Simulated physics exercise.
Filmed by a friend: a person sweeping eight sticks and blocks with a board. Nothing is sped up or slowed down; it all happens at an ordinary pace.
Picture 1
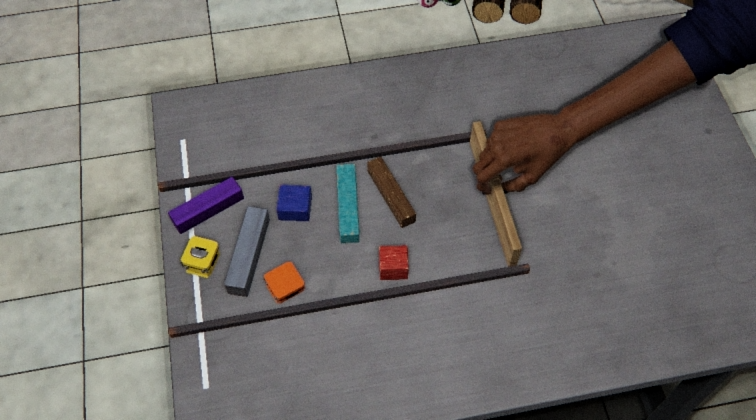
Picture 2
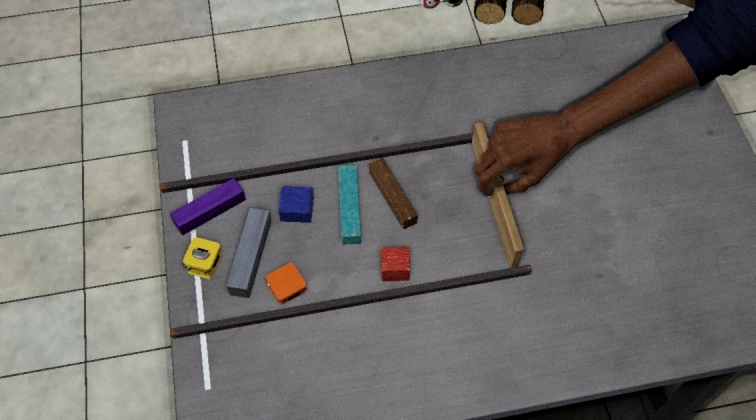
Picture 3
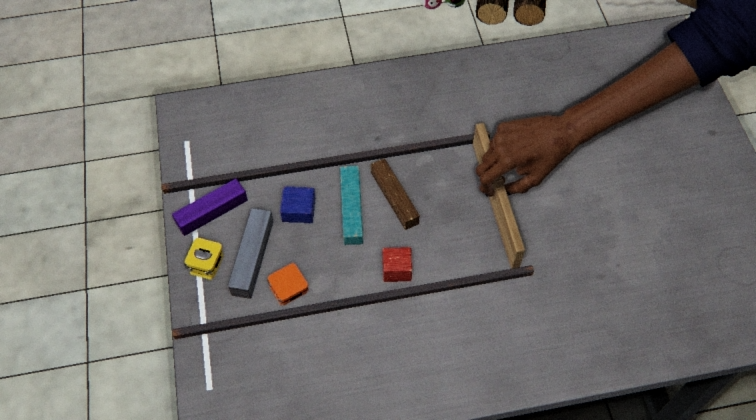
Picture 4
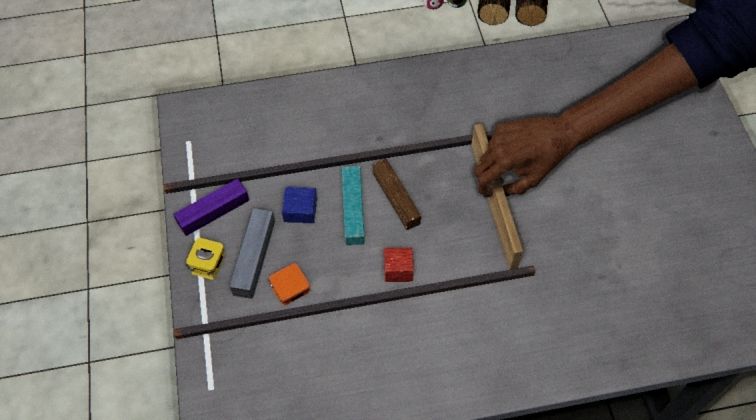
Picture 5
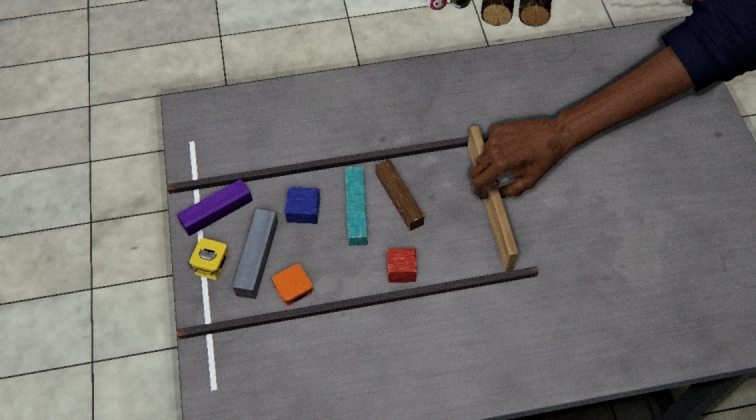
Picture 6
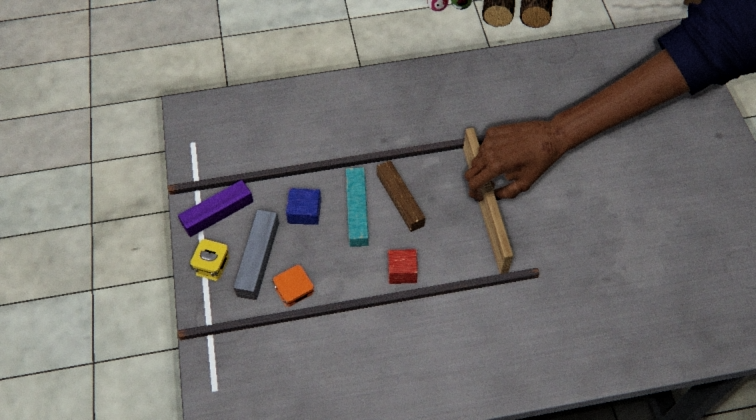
We see a hand holding a wooden board upright between two dark rails on a grey table, with colourful sticks and blocks lying to its left. The board slides slightly left, while the scattered pieces stay in place.
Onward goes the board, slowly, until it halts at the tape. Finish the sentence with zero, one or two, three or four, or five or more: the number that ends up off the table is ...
The number that ends up off the table is five or more.
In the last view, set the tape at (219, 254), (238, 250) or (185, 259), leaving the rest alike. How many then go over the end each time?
Try 1: 4; try 2: 3; try 3: 6.
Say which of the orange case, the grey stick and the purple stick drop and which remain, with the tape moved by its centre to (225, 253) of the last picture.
The orange case: It is still there. The grey stick: It is gone. The purple stick: It is gone.
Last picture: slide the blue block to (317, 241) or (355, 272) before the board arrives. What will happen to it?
At the first spot the blue block topples off; at the second it topples off.
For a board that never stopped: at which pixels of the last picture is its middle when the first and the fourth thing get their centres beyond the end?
At (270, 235) for the first, at (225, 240) for the fourth.
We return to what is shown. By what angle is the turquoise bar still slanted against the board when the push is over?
Some 0 degrees.
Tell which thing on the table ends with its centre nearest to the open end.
Answer - the turquoise bar.
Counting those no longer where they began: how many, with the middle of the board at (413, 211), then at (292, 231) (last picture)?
1 by the first point, 8 by the second.
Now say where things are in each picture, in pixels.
Yellow case (202, 257); purple stick (207, 205); grey stick (248, 251); board (494, 192); tape (194, 253), in the first frame.
Purple stick (209, 206); orange case (287, 285), in the second frame.
Grey stick (252, 253); red block (397, 265), in the third frame.
Yellow case (207, 259); turquoise bar (353, 205), in the fourth frame.
Purple stick (215, 207); brown bar (399, 194), in the fifth frame.
Yellow case (211, 260); purple stick (216, 208); grey stick (257, 254); board (487, 199); tape (203, 256), in the sixth frame.
Early on, none off yet; yellow case at rest near (211, 260); purple stick at rest near (216, 208); grey stick at rest near (257, 254).
A while later, none off yet; yellow case travelled about its own width near (191, 268); purple stick moving near (214, 206); grey stick travelled a little near (218, 261).
Finally, the number that fall off is five or more; lost, blue block, orange case, grey stick, purple stick and yellow case.
